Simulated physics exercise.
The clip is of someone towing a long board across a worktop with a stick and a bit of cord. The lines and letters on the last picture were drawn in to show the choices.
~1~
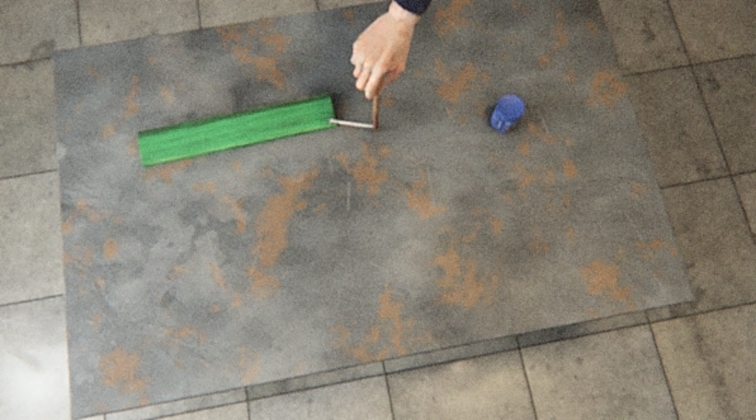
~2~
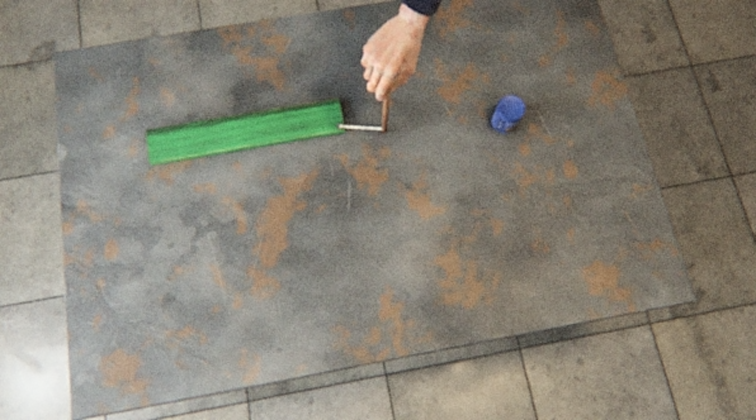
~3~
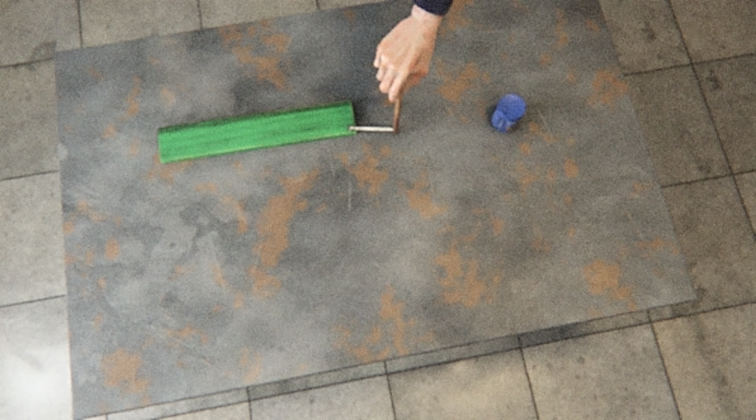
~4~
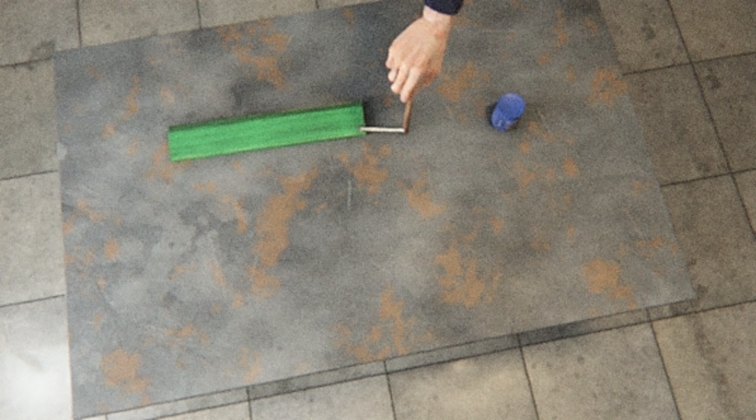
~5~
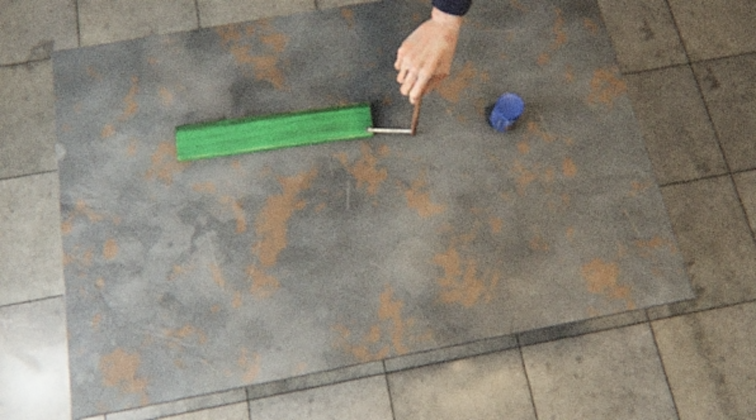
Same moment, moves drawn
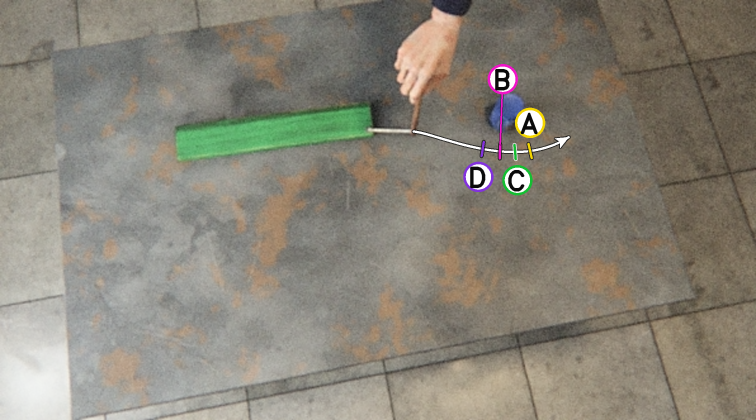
On a grey, rust-patched worktop, a hand slowly tows a green board right by a stick.
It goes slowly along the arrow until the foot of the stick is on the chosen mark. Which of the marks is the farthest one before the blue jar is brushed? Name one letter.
A is the last safe stop.
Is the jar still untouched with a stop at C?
Yes.
On the marked copy, A at (530, 151); B at (500, 151); C at (515, 152); D at (483, 149); the route from (413, 131) via (496, 151) to (569, 137).
With A. Early on, foot of the stick (453, 143), middle of the board (314, 133).
Further on, foot of the stick (493, 151), middle of the board (355, 137).
At the end, foot of the stick (530, 152), middle of the board (391, 140); nothing has been touched.
As for the rest, B is safe but short; C is safe but short; D is safe but short.
